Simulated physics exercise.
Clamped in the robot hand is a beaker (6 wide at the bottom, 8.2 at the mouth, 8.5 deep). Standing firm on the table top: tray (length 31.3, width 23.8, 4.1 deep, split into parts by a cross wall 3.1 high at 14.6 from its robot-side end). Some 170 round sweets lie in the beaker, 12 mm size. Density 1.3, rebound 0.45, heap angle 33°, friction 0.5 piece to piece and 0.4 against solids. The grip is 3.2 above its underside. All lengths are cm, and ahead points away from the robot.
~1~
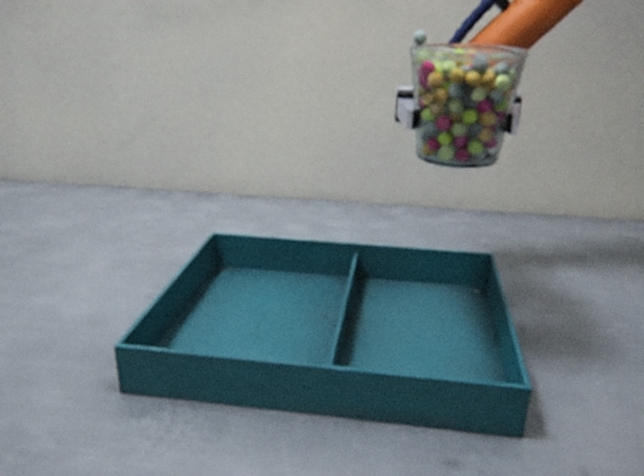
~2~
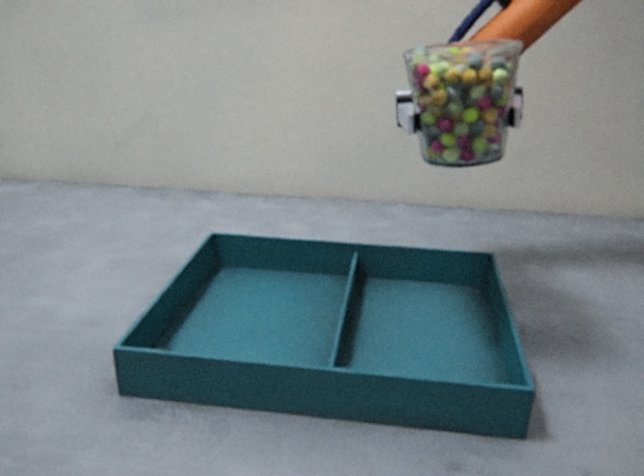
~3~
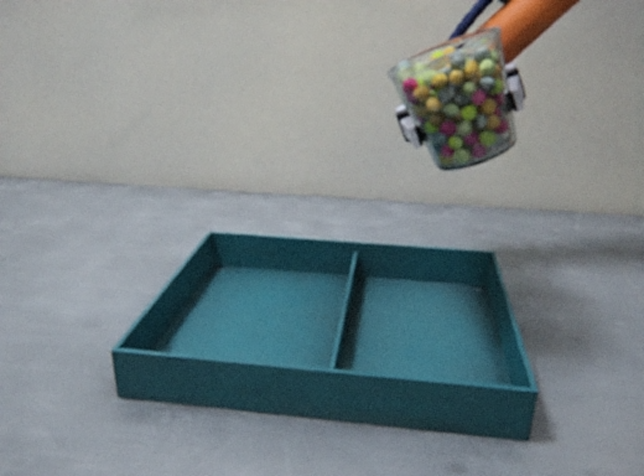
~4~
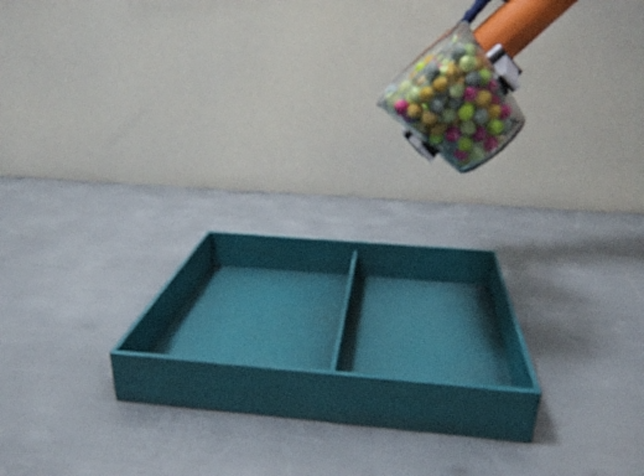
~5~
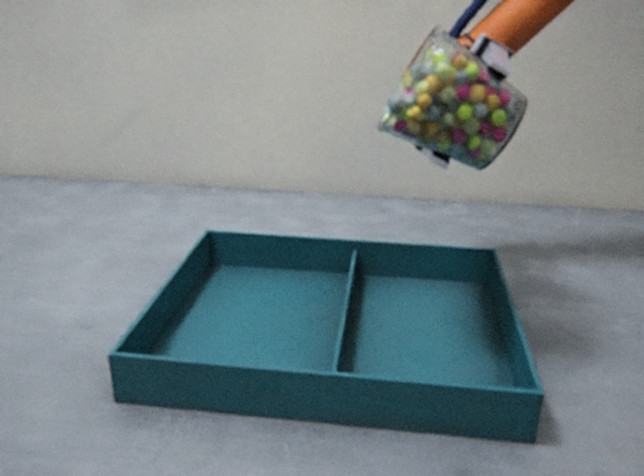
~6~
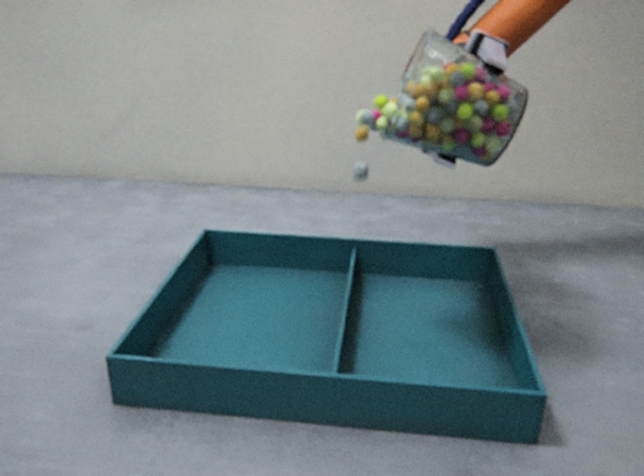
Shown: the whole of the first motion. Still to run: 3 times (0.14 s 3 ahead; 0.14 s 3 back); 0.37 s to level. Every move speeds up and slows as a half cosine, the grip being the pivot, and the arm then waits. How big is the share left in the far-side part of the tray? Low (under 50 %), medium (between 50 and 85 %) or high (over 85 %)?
Share in the far-side part of the tray: Low (under 50 %).
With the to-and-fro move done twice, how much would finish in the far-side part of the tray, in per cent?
Then about 35 per cent.
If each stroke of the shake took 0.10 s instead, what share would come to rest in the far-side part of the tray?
It would be near 55 per cent.
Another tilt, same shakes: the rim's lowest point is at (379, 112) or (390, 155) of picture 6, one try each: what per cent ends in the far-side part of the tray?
About 15 and 75 per cent.
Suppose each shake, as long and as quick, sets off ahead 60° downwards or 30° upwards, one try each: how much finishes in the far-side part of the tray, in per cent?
About 10 and 40 per cent.
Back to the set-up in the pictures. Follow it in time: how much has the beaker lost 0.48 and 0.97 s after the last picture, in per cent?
About 30, 45.
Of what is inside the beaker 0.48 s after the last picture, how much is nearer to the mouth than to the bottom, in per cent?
Some 55 per cent.
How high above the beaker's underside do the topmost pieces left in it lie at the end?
Some 7.0 cm.
Then, 0.48 s on, tilted 69° forward, highest piece 23 above the table; 124 in the beaker, 33 in the far-side part, 7 in the robot-side part, 9 in flight or on a rim.
Then, 0.97 s on, tilted 51° forward, highest piece 23 above the table; 98 in the beaker, 62 in the far-side part, 12 in the robot-side part, 1 in flight or on a rim.
Then, 1.41 s on, level, highest piece 25 above the table; 98 in the beaker, 63 in the far-side part, 12 in the robot-side part.
Then, 2.46 s on, level, highest piece 25 above the table; 98 in the beaker, 63 in the far-side part, 12 in the robot-side part.
In the end, 98 in the beaker, 63 in the far-side part, 12 in the robot-side part. That is 36 % in the far-side part of the tray.
